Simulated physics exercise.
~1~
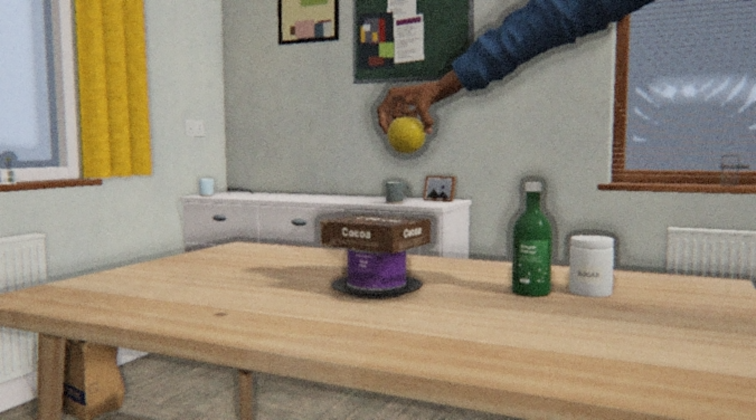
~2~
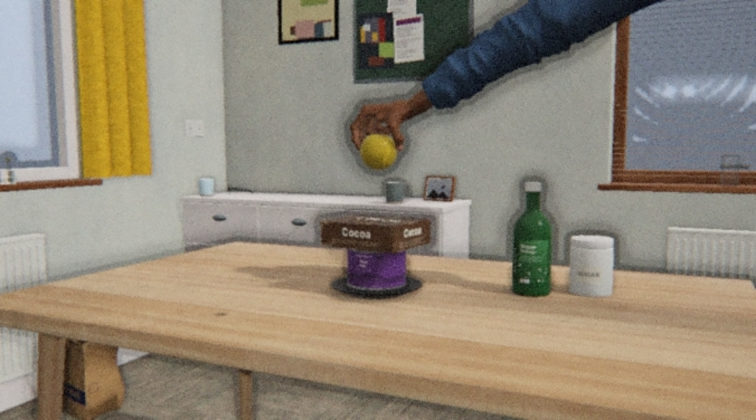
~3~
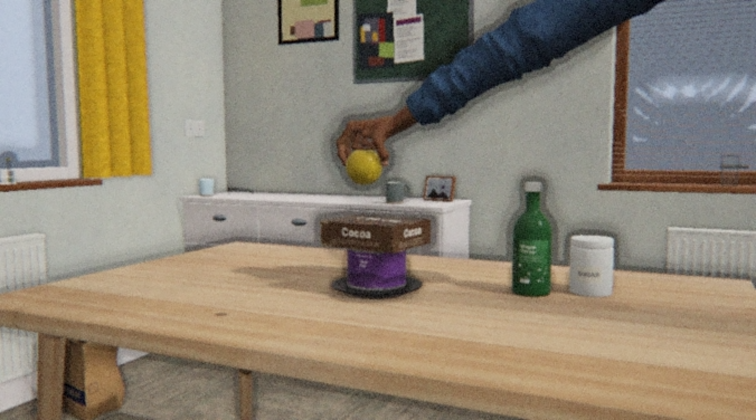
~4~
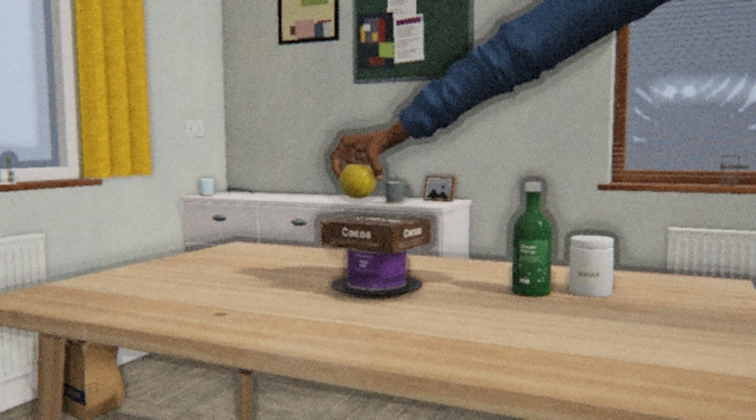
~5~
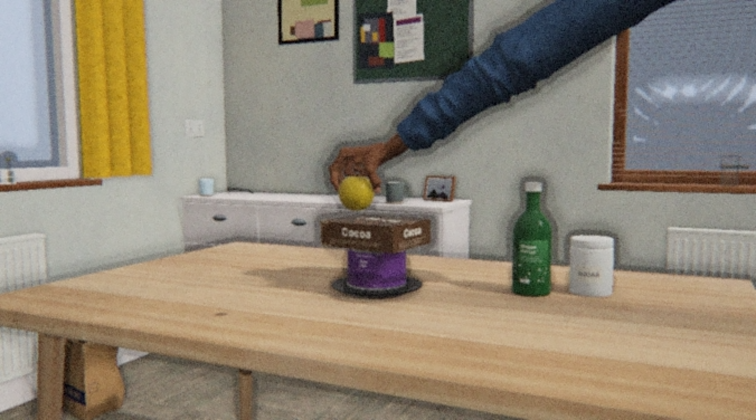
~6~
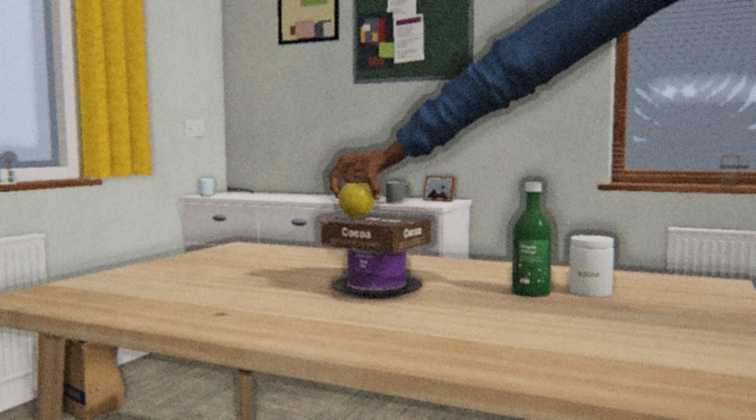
In the video, a hand lowers a yellow apple down and to the left onto a brown cocoa packet stacked on a purple tub, while a green bottle and a white jar stand to the right on the wooden table.
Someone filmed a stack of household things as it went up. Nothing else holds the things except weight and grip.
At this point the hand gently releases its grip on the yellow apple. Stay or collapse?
Looks like it is steady enough.
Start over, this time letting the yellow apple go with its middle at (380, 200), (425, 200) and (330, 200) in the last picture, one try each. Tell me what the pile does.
Try one: It stands firm; try two: It topples; try three: It topples.
Then, 0.20 s later than the last frame, all is still.
Then, 0.40 s later than the last frame, yellow apple resting near (356, 200).
When it is over, all 6 as before. End places, in pixels of the last picture, yellow apple near (356, 200). The pile keeps its balance.
